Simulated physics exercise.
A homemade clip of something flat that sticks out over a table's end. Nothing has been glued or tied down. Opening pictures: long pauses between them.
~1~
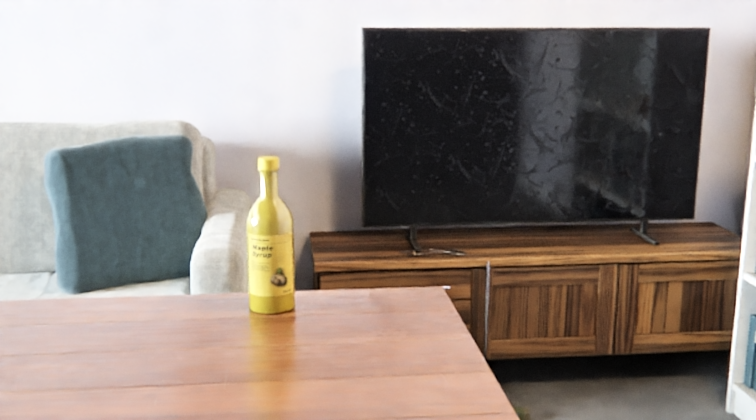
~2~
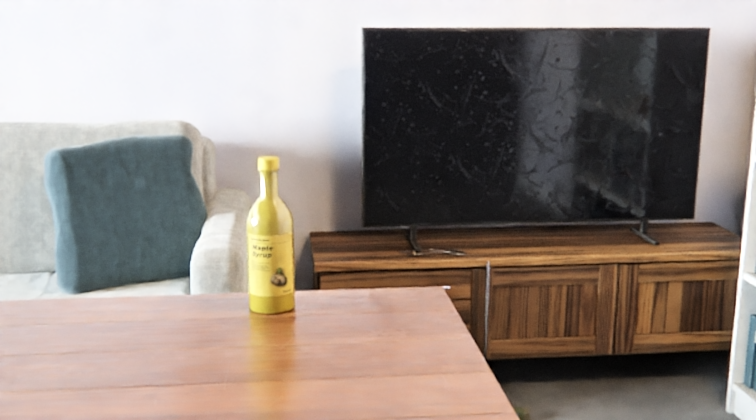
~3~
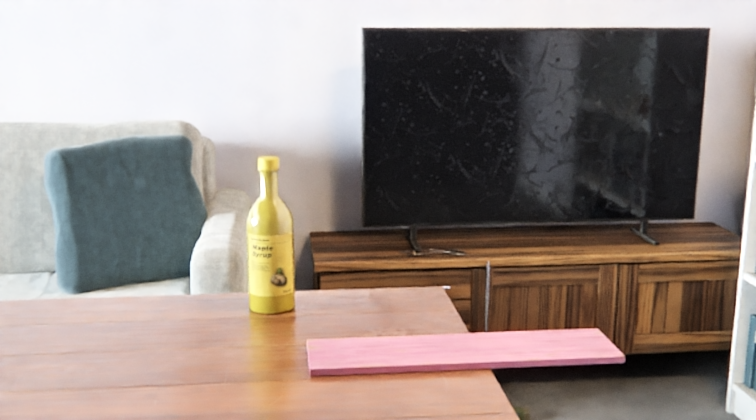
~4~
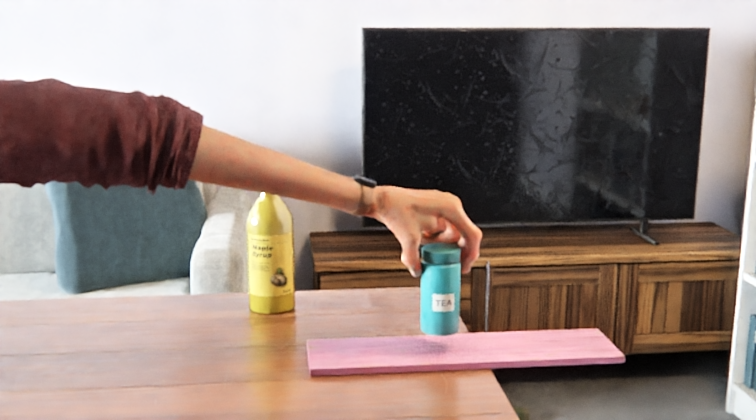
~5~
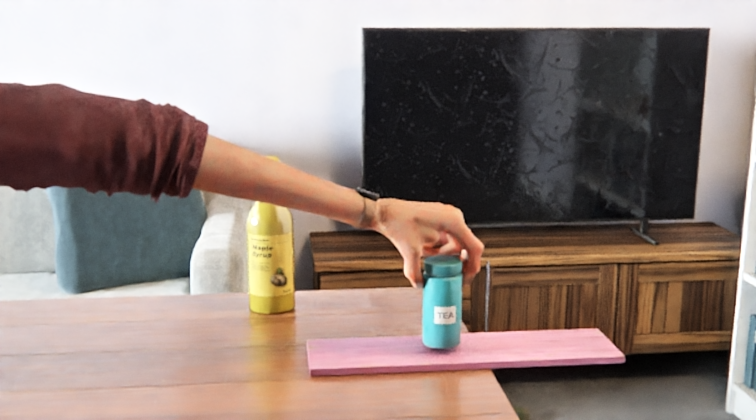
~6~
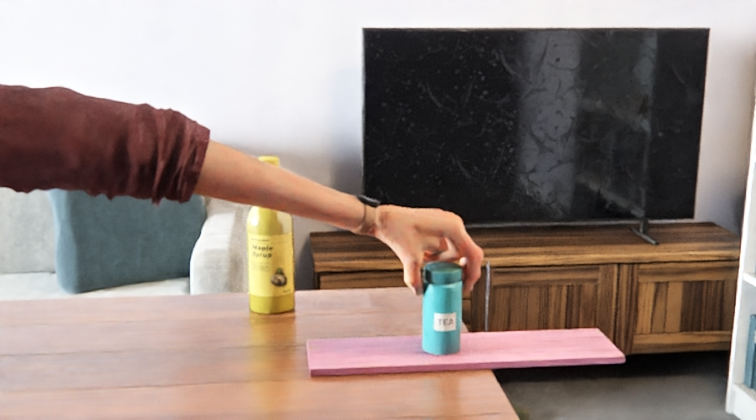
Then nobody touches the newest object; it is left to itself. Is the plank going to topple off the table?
Gravity loses.
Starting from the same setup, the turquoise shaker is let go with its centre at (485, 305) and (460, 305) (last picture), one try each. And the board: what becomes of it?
First case: It stays put; second case: It stays put.
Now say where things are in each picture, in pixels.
The last thing is not in view yet; yellow bottle (270, 234), in the first frame.
The last thing is not in view yet; yellow bottle (270, 234), in the second frame.
The last thing is not in view yet; yellow bottle (270, 234), in the third frame.
On its way; turquoise shaker (440, 289); yellow bottle (270, 234), in the fourth frame.
On its way; turquoise shaker (442, 301); yellow bottle (270, 234), in the fifth frame.
Set down, still held; turquoise shaker (442, 308); yellow bottle (270, 234), in the sixth frame.
Then, 0.50 s after the last picture, nothing has stirred.
Then, 1.00 s after the last picture, turquoise shaker resting near (442, 308).
At rest, all 3 in place. Seen from the same camera at the end, turquoise shaker near (442, 308). The board stays on the table.
